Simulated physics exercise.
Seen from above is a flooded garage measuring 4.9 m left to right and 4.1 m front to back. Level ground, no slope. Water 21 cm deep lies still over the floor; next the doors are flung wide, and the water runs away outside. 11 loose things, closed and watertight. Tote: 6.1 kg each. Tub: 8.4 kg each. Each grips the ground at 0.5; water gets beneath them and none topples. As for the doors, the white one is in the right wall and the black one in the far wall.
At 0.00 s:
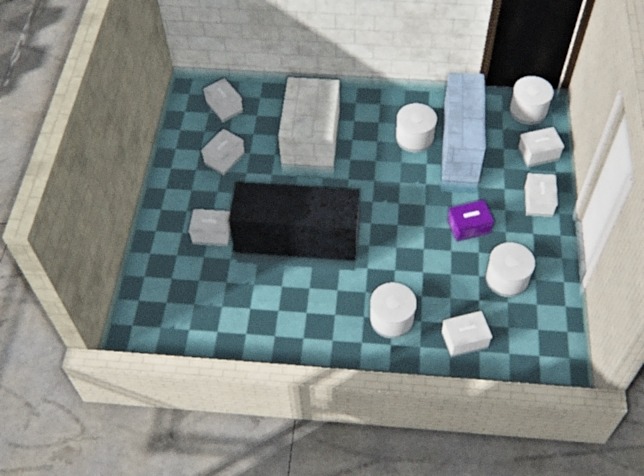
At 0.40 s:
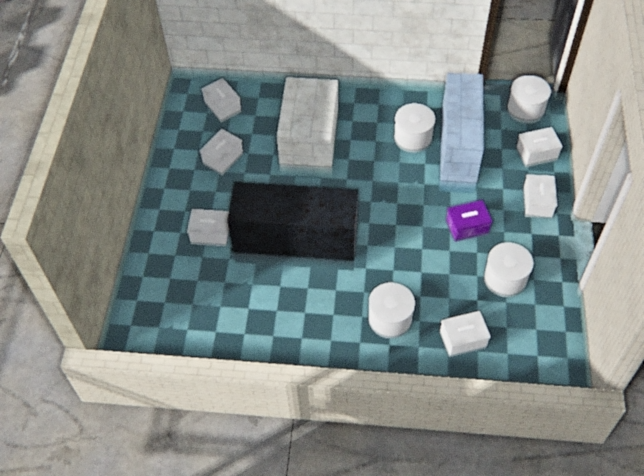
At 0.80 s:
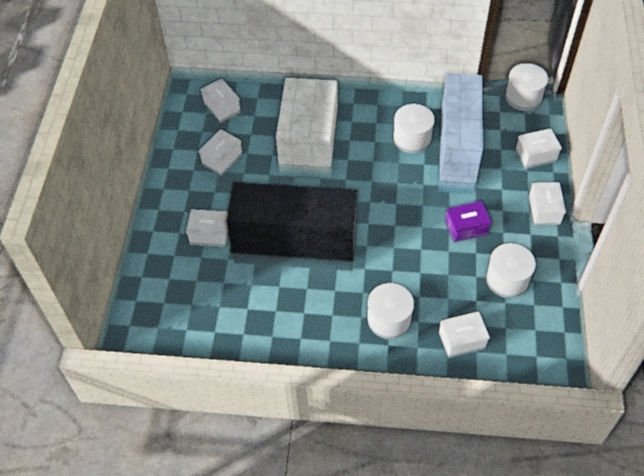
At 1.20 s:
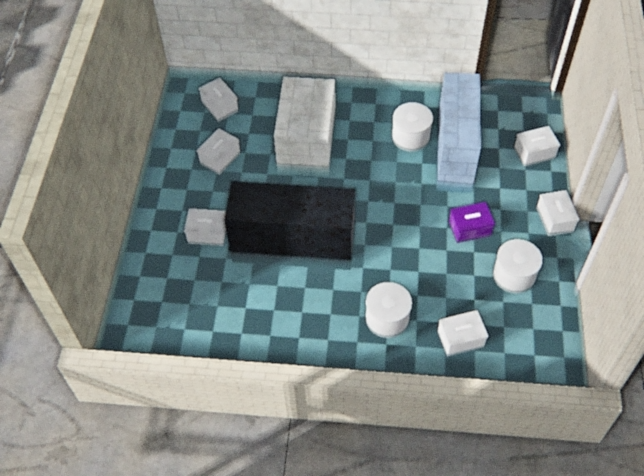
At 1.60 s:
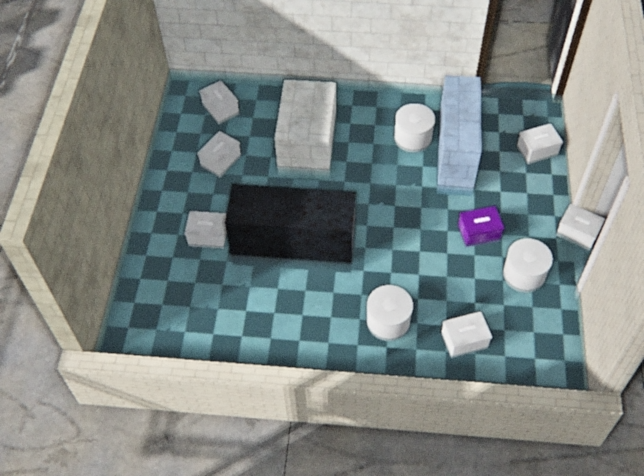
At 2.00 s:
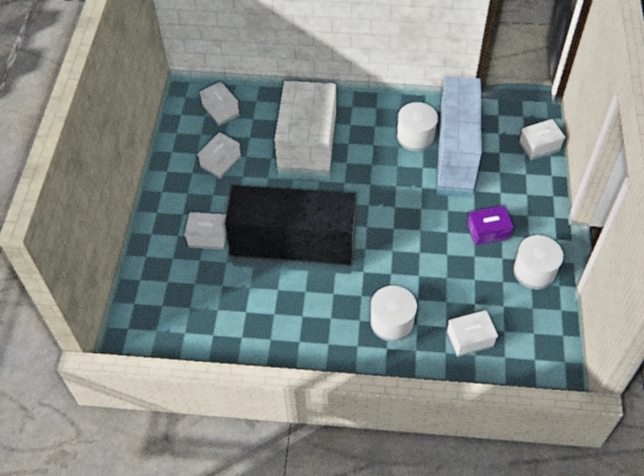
Two doors opening on a flooded garage, a white drum then a white box drifting out as a purple tote edges right.
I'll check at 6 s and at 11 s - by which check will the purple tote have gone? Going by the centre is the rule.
The exit falls inside the interval.
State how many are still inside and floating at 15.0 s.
Then: 3.
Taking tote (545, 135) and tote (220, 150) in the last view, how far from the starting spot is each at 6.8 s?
Gone out; 50 cm.
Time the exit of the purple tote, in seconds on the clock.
Roughly 8.0 s, I'd say.
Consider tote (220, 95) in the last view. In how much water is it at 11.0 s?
I'd say some 12 cm.
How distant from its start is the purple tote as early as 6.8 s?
Close to 100 cm.
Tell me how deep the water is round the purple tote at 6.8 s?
15 cm, roughly.
After 3.0 s the purple tote is near (530, 204), 0.7 m from its start, afloat; 2 of 11 are out; 9 afloat.
After 6.8 s the purple tote is near (558, 205), 1.0 m from its start, afloat; 4 of 11 are out; 7 afloat.
After 11.0 s the purple tote has gone out (at 8.2 s); 8 of 11 are out; 3 afloat.
After 15.0 s the purple tote has gone out (at 8.2 s); 8 of 11 are out; 3 afloat.
